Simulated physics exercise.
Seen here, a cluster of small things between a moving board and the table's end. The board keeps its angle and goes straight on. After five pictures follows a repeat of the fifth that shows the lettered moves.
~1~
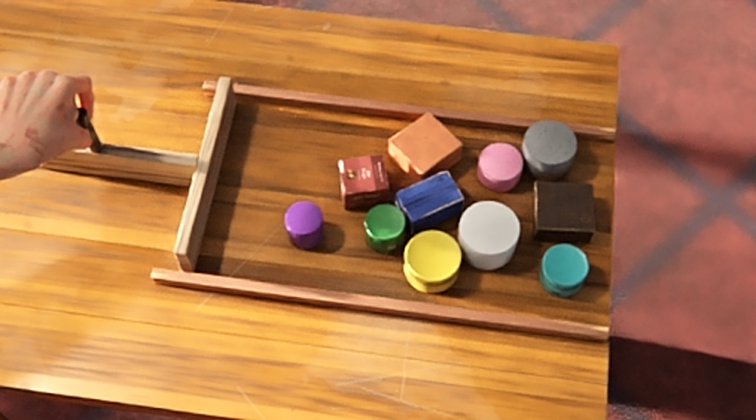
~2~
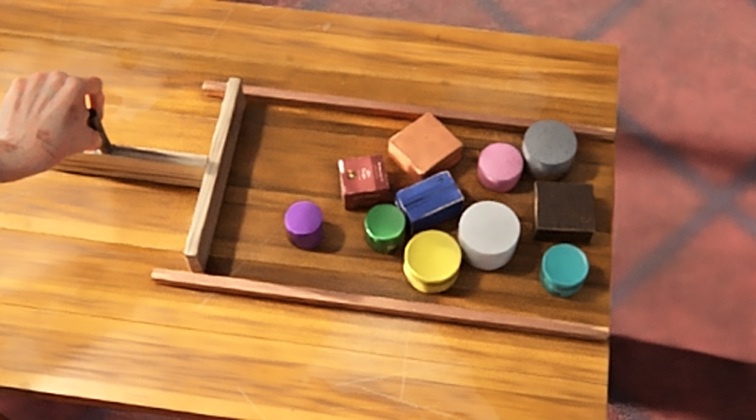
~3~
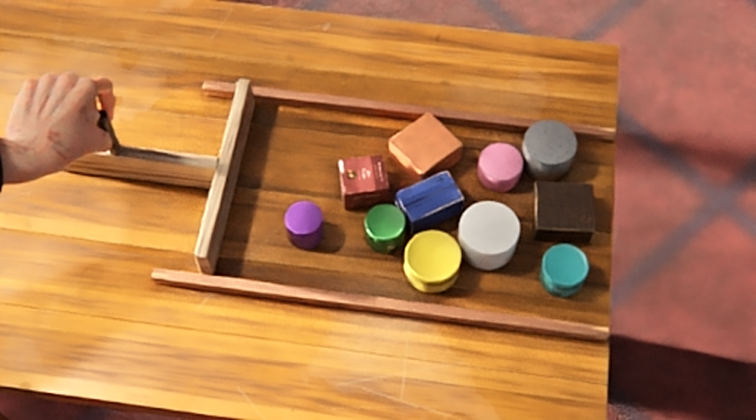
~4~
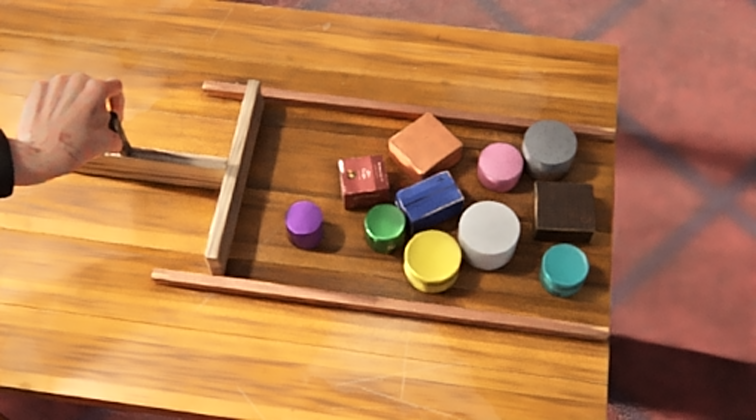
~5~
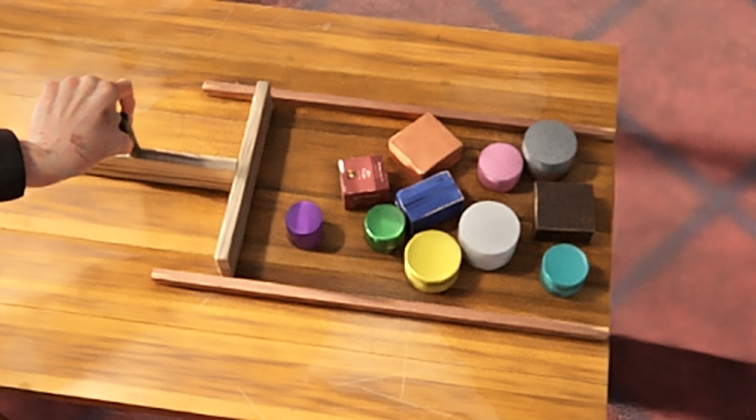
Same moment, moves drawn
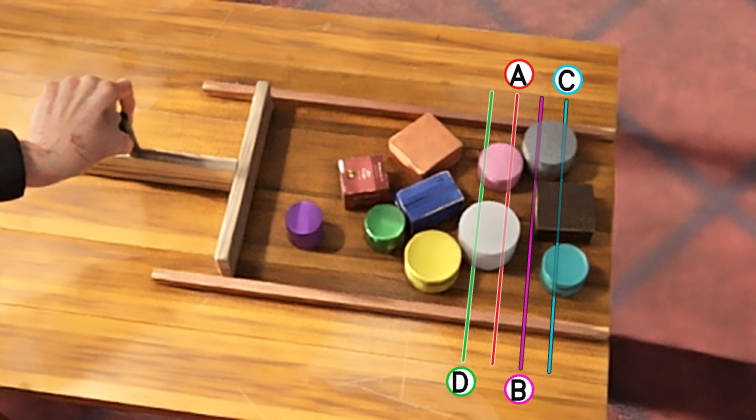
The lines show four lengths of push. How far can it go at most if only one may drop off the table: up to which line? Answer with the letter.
D.
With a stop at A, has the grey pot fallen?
By then, yes.
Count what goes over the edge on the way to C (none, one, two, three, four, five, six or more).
In all, six or more.
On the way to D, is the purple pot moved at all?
Yes.
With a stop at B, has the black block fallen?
Yes.
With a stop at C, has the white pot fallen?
By then, yes.
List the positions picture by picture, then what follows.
In the first frame, black block (563, 212); green jar (385, 229); yellow jar (432, 262).
In the second frame, board (214, 162); orange block (425, 150).
In the third frame, board (223, 163); grey pot (548, 151).
In the fourth frame, board (234, 165); blue box (429, 203).
In the fifth frame, board (243, 166); white pot (488, 236); turquoise jar (563, 271); black block (563, 212).
On the marked copy, A at (506, 220); B at (532, 223); C at (558, 227); D at (479, 217).
With D. Early on, board (327, 176); purple pot (346, 231); turquoise jar (563, 271).
Further on, board (411, 186); black block (568, 214); grey pot (560, 151).
At the end, board (476, 194); turquoise jar (608, 301); grey pot (609, 156); none fallen.
As for the rest, A drops three; B drops four; C drops seven.
